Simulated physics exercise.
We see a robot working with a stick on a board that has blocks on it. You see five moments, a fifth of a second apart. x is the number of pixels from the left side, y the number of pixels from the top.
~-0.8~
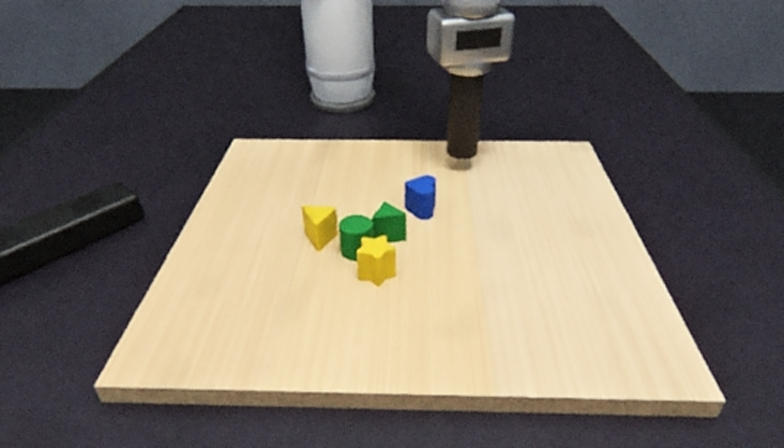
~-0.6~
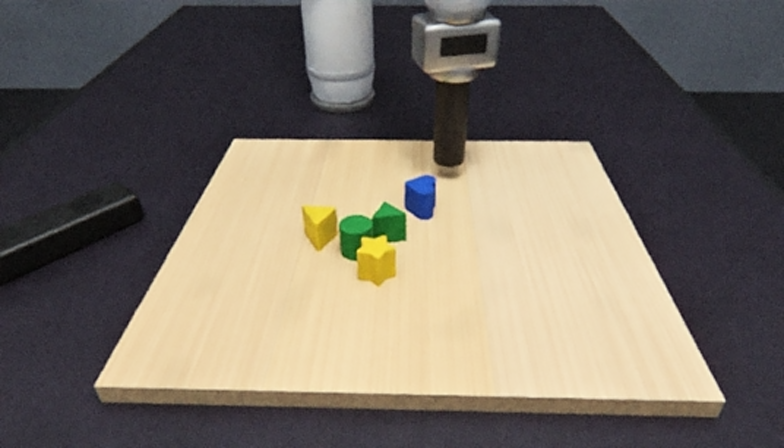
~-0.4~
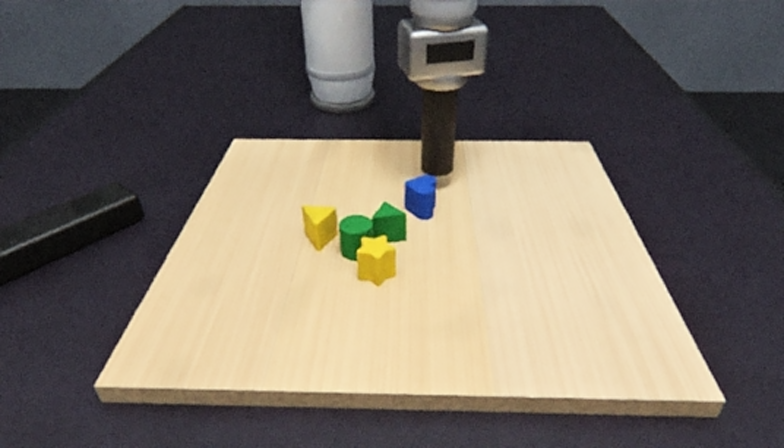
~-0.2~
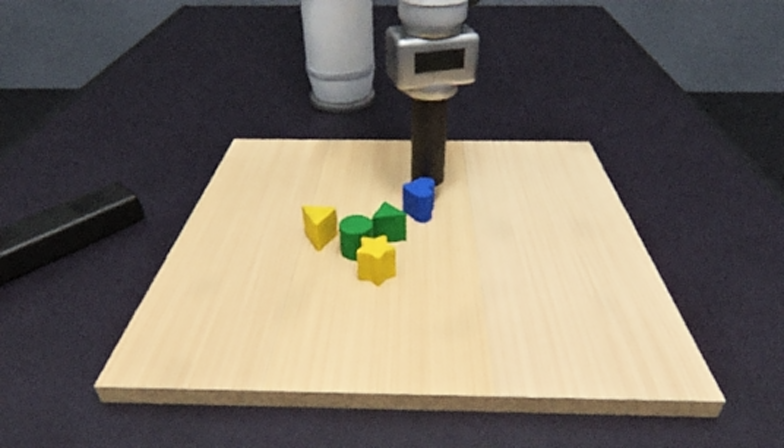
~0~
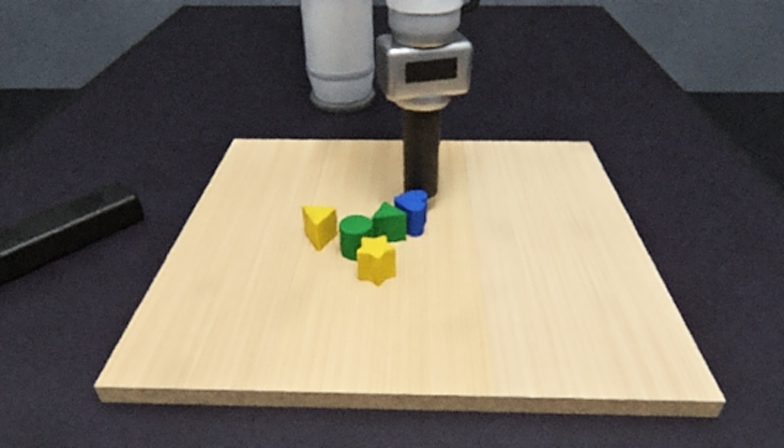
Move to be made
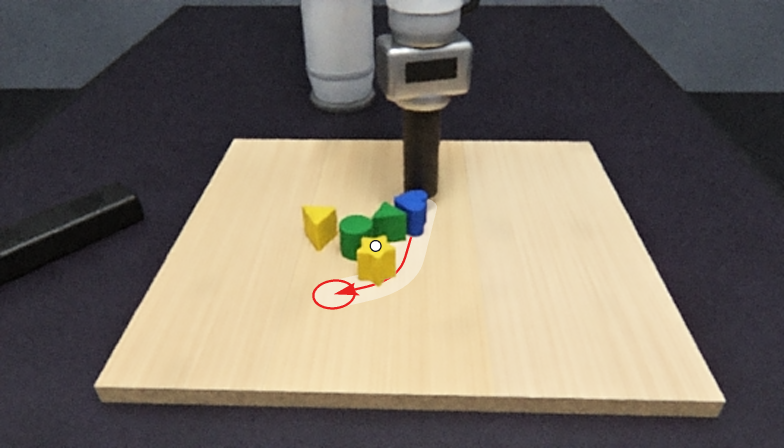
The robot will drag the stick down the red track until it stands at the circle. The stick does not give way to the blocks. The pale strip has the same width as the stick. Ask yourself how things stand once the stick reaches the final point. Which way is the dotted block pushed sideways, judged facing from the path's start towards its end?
It's pushed right.
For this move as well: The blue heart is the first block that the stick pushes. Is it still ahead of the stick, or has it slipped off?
I think it loses its spot in front.
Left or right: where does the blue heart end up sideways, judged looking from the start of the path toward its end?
Displaced left.
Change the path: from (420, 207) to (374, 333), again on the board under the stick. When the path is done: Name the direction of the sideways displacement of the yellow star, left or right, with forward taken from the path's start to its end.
Picture yourself facing from the start of the path to its end: The yellow star moves off to your right.
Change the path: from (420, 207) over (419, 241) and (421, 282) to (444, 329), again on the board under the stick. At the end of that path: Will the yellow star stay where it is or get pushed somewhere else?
By the time the path is finished, it has moved at least a centimetre.
Drawn move, from (420, 207) via (411, 239) and (393, 275), ending at (334, 294); the dot is on the yellow star.
On the path given first. One third of the way, stick (411, 223); green triangle (381, 215), turned 45° clockwise; blue heart (410, 231), turned 35° clockwise.
Two thirds of the way, stick (392, 259); yellow star (354, 258), turned 50° clockwise; green triangle (379, 216), turned 55° clockwise; blue heart (404, 270).
At the end, stick (333, 277); green cylinder still; yellow star (296, 274), turned 75° clockwise; green triangle (379, 216), turned 55° clockwise; blue heart (403, 273).
